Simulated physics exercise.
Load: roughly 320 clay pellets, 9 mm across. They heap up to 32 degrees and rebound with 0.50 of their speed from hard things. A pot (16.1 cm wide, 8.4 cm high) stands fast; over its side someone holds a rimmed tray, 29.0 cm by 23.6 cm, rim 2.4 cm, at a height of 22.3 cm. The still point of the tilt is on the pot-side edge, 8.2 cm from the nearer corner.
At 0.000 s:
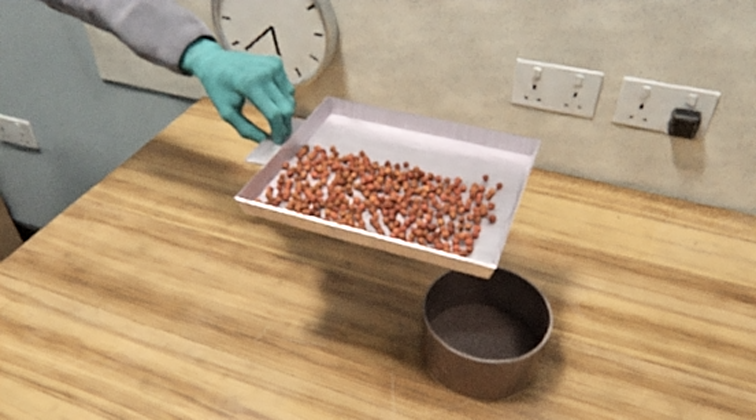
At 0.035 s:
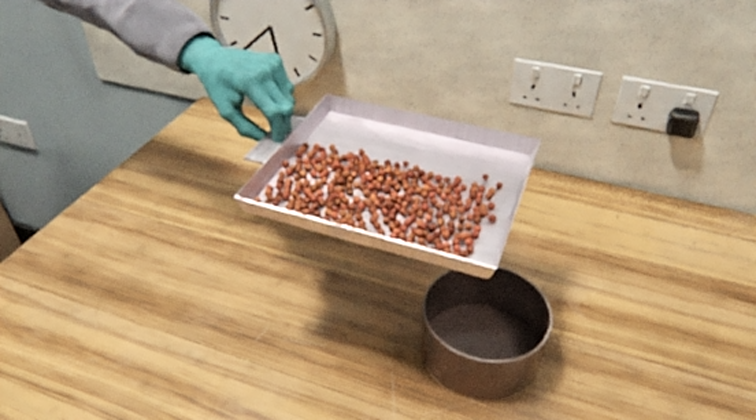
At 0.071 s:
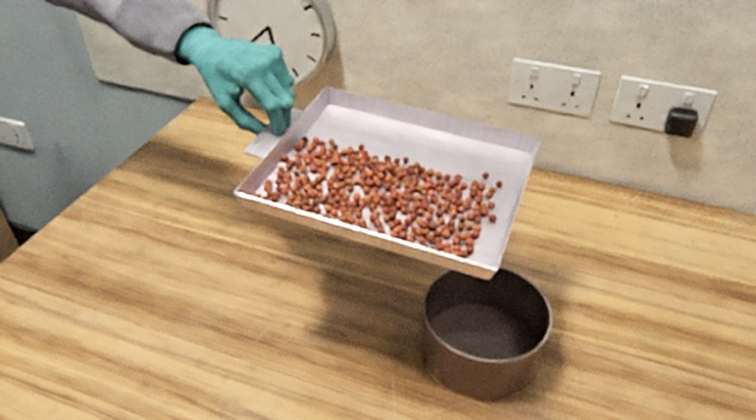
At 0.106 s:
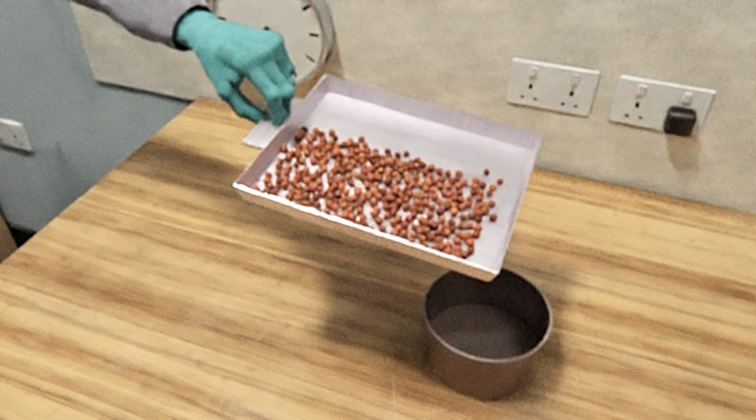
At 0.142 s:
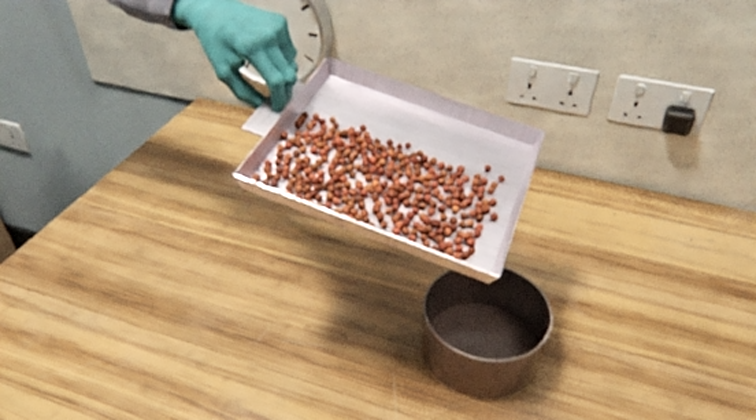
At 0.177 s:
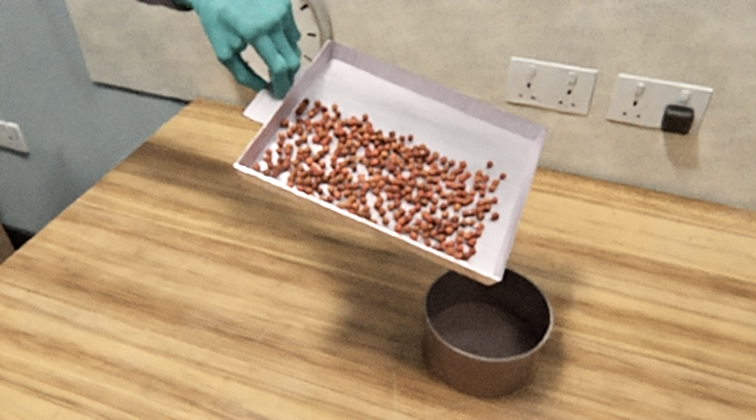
A shallow pale tray scattered with reddish-brown pellets, held at its left end by a teal-gloved hand, tilted gradually as its left and far sides rose, its right front corner above a dark round pot.
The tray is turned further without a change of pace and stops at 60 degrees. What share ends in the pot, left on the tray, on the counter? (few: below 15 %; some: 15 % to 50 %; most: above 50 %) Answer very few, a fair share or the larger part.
Pot: Very few, tray: The larger part, counter: A fair share.
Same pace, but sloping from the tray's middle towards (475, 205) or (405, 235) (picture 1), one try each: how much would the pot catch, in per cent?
About 5 and 0 per cent.
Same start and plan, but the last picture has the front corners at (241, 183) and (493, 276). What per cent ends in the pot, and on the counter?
Pot 0, counter 15.
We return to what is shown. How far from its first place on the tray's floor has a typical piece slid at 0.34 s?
Roughly 1 cm.
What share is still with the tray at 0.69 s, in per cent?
Some 80 per cent of the load.
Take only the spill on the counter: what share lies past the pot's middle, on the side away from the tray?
Some 90 per cent.
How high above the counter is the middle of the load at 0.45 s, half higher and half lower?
About 30 cm.
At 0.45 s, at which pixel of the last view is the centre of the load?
Around (436, 189).
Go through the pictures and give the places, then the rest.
The first frame shows tray tilt 0 degrees, front corners at (243, 196) and (490, 261); middle of the pieces at (375, 195); pot at (487, 309).
The second frame shows tray tilt 1 degrees, front corners at (243, 195) and (491, 262); middle of the pieces at (375, 194).
The third frame shows tray tilt 3 degrees, front corners at (242, 190) and (492, 264), lowest corner right front; middle of the pieces at (375, 191).
The fourth frame shows tray tilt 7 degrees, front corners at (242, 183) and (493, 266), lowest corner right front; middle of the pieces at (375, 186).
The fifth frame shows tray tilt 12 degrees, front corners at (242, 173) and (495, 270), lowest corner right front; middle of the pieces at (377, 179).
The sixth frame shows tray tilt 17 degrees, front corners at (243, 163) and (496, 273), lowest corner right front; middle of the pieces at (379, 173); pot at (488, 308). The tray's pace is about 145 degrees a second.
Then, at 0.34 s, tilt 40 degrees; the tray holds 100 %, the pot 0 %.
After 0.45 s, tilt 55 degrees; the tray holds 100 %, the pot 0 %.
After 0.69 s, tilt 60 degrees; the tray holds 80 %, the pot 0 %.
In the end, at 1.8 s, pot 5 %, tray 60 %, counter 40 %.
